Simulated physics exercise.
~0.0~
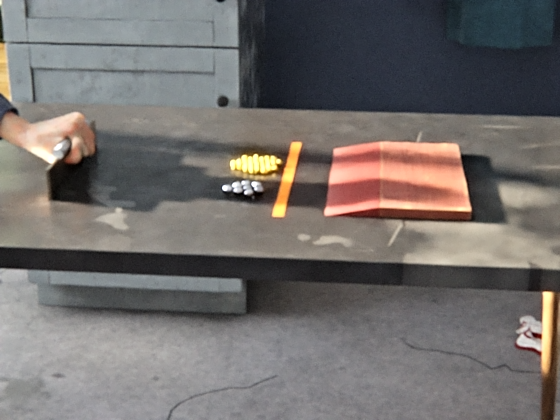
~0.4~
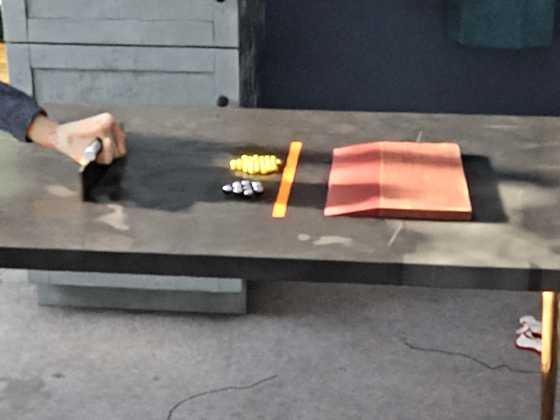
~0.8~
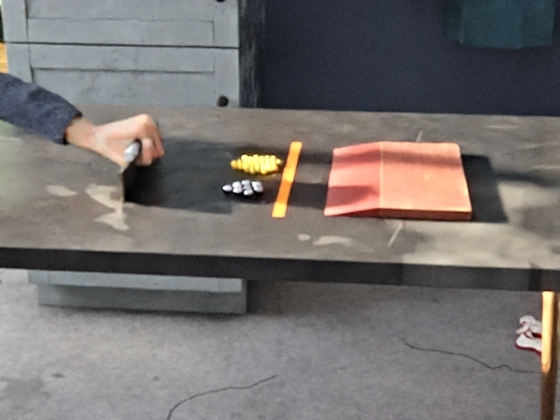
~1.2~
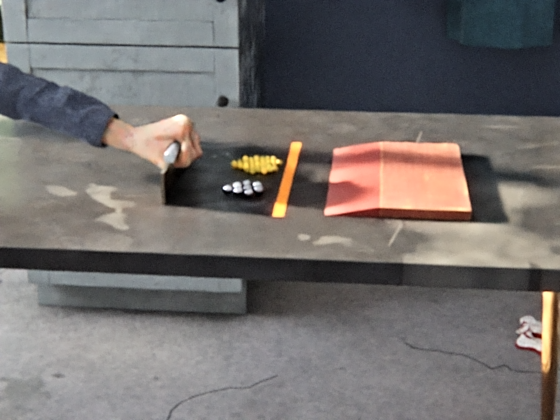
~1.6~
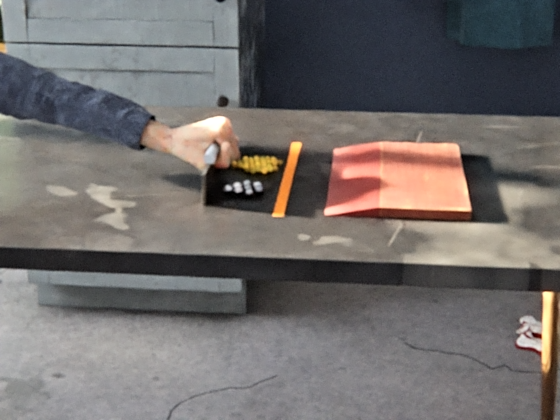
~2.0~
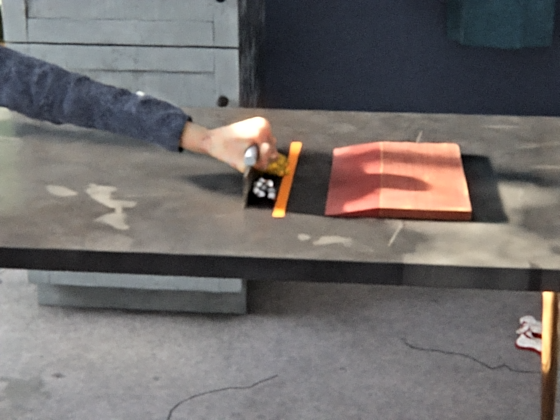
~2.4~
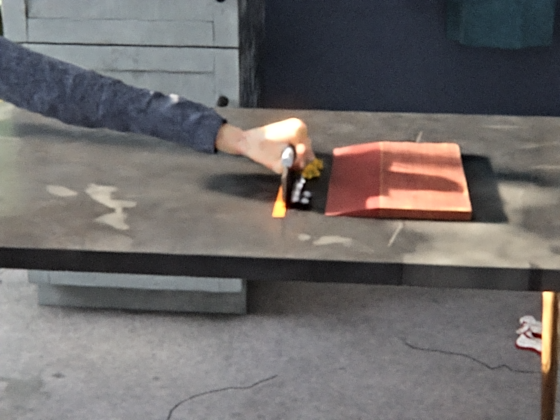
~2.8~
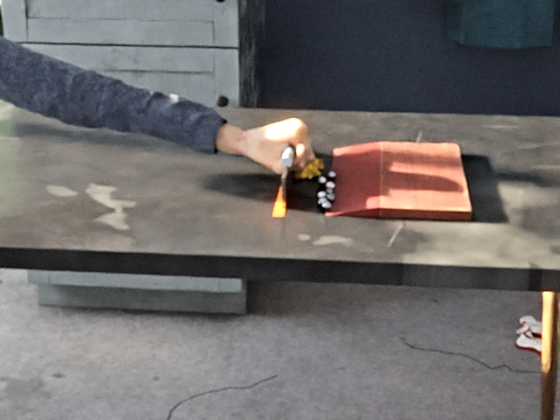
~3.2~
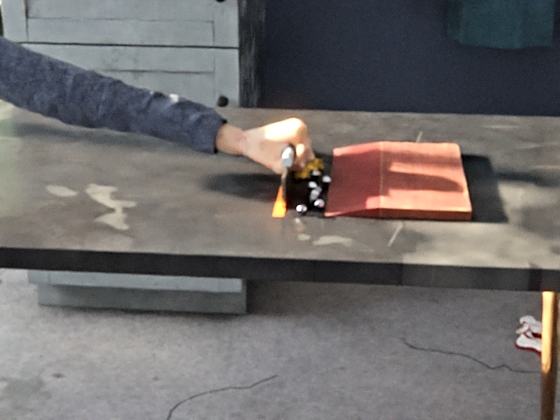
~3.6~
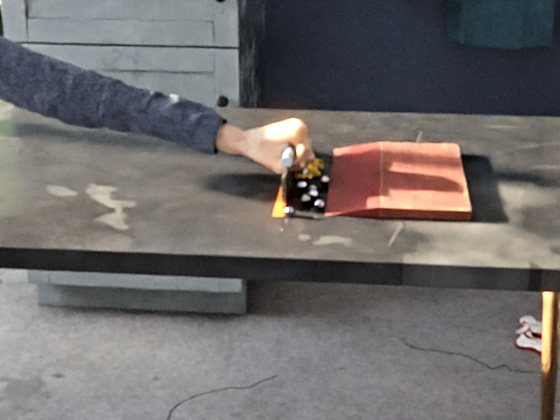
A hand in a dark blue sleeve holds a dark scraper upright at the left of a dark, worn tabletop, seen from the front and slightly above. Near the middle lie a yellow batch and, nearer the viewer, a silvery one, with a strip of orange tape and a low red ramp to their right. The hand slides the scraper right, gathers both batches and pushes them across the tape, where it stops. The silvery pieces scatter on to the ramp's foot, then roll back slightly. Both batches end between scraper and ramp, short of the top.
